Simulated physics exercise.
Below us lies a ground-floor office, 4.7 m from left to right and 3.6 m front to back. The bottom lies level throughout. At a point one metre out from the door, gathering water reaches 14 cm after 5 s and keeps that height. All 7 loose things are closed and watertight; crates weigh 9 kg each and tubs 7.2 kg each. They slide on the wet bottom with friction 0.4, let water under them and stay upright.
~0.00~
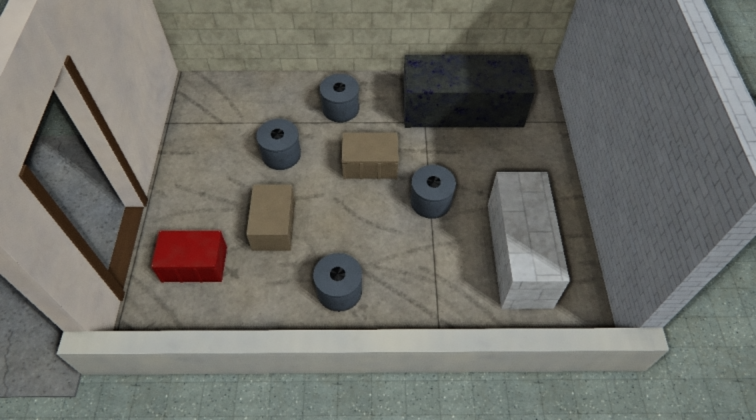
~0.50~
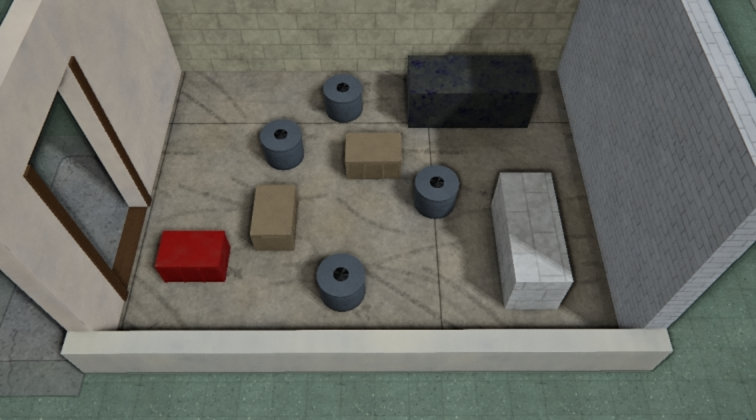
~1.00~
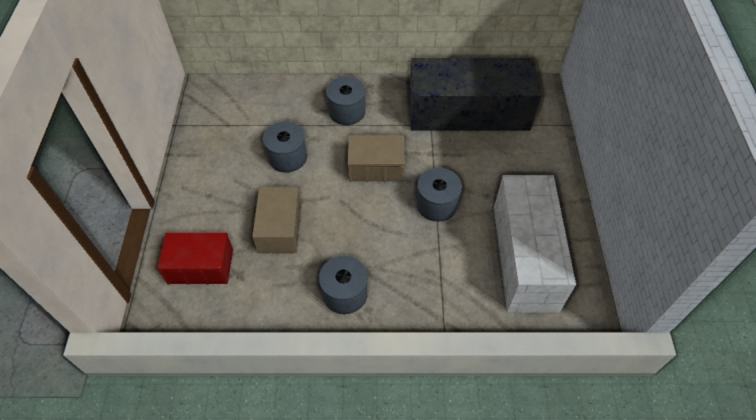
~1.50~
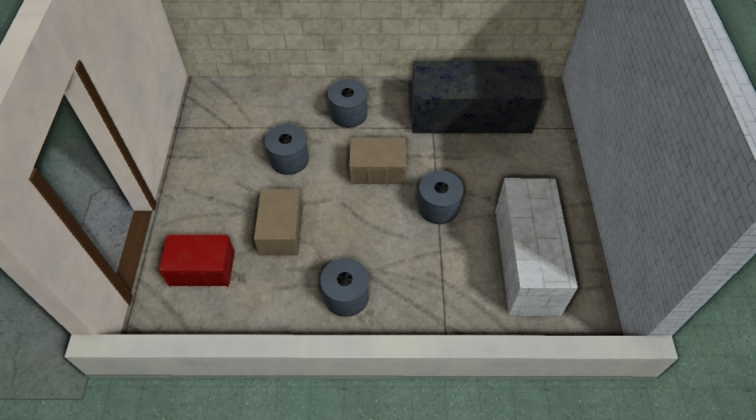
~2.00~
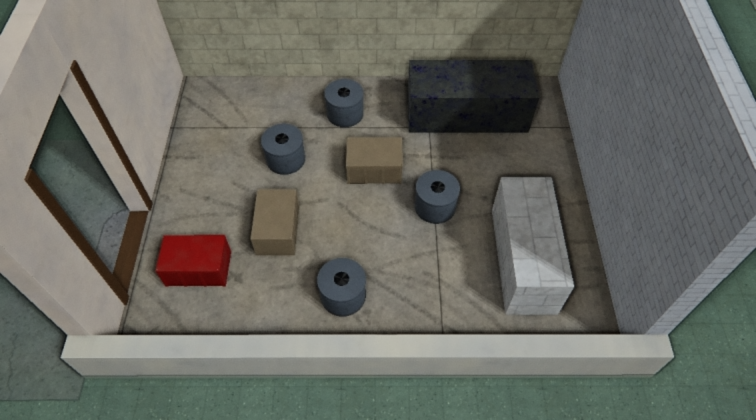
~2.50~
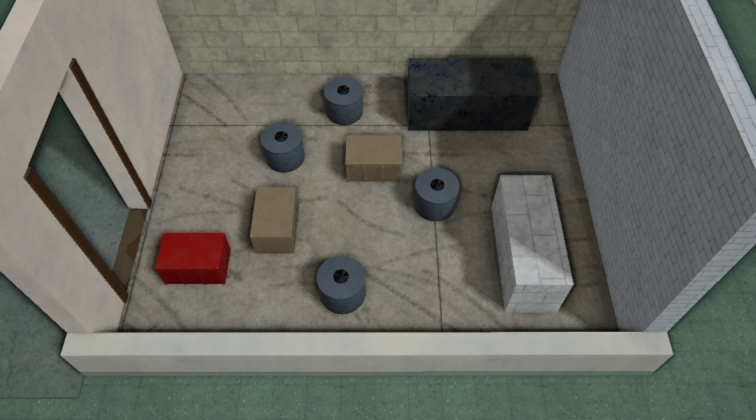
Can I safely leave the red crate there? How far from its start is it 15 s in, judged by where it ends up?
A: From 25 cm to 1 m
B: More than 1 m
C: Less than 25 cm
Option B: More than 1 m.
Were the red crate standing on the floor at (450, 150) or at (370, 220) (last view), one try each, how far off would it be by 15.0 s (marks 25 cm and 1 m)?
Going in order, it gets a small push and then it gets pushed a long way.
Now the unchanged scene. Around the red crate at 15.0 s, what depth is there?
Around 8 cm.
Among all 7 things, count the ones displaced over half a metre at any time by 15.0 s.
That adds up to 6.
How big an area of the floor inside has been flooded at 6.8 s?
Near 7.5 m2 in all.
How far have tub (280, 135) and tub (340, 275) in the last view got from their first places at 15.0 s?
In turn: 10 cm, 140 cm.
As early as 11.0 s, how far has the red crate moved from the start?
I'd put it at around 250 cm.
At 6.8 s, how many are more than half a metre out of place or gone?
2.
After 3.5 s the red crate is near (190, 251), 0.0 m from its start, aground; 0 afloat.
After 6.8 s the red crate is near (299, 307), 1.2 m from its start, afloat; 1 afloat.
After 11.0 s the red crate is near (430, 311), 2.3 m from its start, afloat; 4 afloat.
After 15.0 s the red crate is near (442, 264), 2.4 m from its start, afloat; 5 afloat.
